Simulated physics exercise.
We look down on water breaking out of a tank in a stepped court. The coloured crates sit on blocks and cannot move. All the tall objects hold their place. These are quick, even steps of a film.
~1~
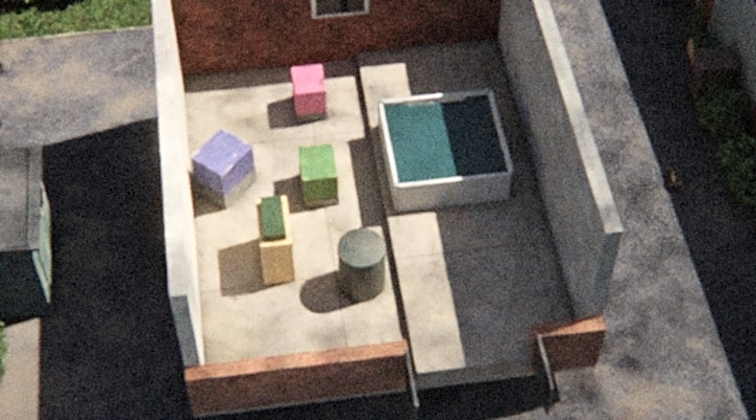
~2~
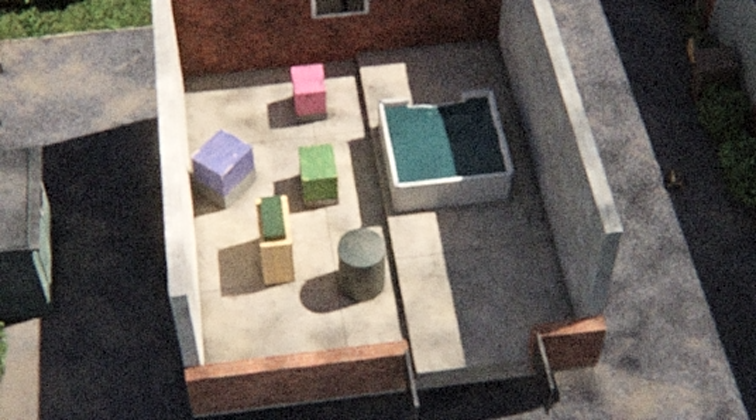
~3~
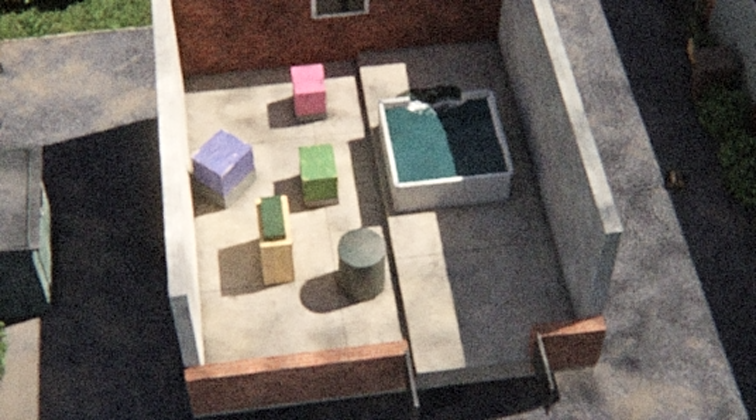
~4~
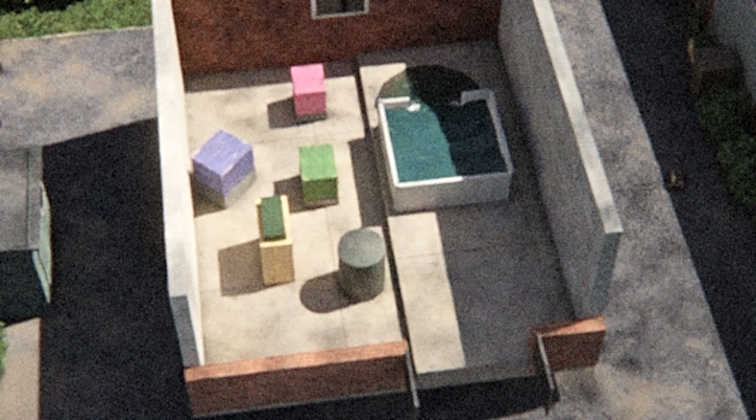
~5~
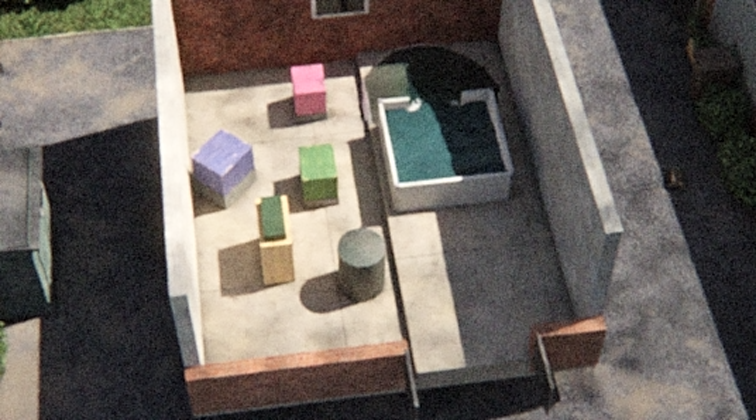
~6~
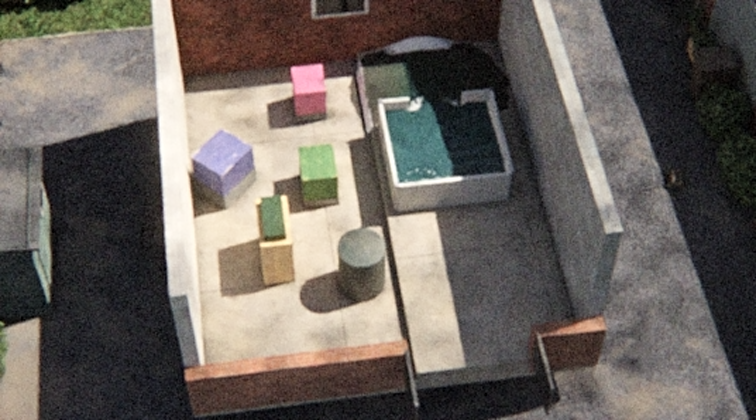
To begin with, dark green water sits in a white-walled tank in a walled court, beside colored blocks and a gray cylinder. Then a gap shows in the tank's far side and water pours out, spreading in a dark, widening pool to the brick wall while the blocks and cylinder stay still.
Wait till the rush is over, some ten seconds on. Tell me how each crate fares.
The blue crate escapes dry; the pink crate escapes dry; the green crate escapes dry.
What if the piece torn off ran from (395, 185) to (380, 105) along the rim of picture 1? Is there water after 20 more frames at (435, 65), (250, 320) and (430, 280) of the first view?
In turn: Clear, covered, dry.
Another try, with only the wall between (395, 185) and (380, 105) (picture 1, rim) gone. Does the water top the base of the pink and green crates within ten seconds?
One by one: The pink one is wetted; the green one is topped.
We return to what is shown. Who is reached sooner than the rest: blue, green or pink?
I say the one in pink.
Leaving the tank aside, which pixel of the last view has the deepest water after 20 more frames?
Roughly at (194, 79).
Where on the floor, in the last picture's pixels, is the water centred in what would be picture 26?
Around (406, 118).
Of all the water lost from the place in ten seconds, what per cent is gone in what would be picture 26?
Near 0 in a hundred.
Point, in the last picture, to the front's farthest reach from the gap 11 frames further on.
Close to (184, 80).
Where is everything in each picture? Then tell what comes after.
The first picture shows the tank at (445, 139) is whole and still.
In the second picture, the front is at a hidden place, out from the gap on the tank's far side.
In the third picture, water pours out on the tank's far side and has run to (453, 89).
In the fourth picture, the front is at (424, 67), out from the gap on the tank's far side.
In the fifth picture, the front is at (436, 47), out from the gap on the tank's far side.
In the sixth picture, the front is at (462, 44), out from the gap on the tank's far side.
A moment on, water covers 15 % of the floor; the blue crate not reached, the pink crate water round its plinth, the green crate not reached.
Next, water covers 25 % of the floor; the blue crate not reached, the pink crate water round its plinth, the green crate not reached.
Then, water covers 35 % of the floor; the blue crate water round its plinth, the pink crate water round its plinth, the green crate not reached.
Later, water covers 60 % of the floor; the blue crate water round its plinth, the pink crate water round its plinth, the green crate water round its plinth.
In the end, water covers 85 % of the floor; the blue crate stayed above the water, the pink crate stayed above the water, the green crate stayed above the water.
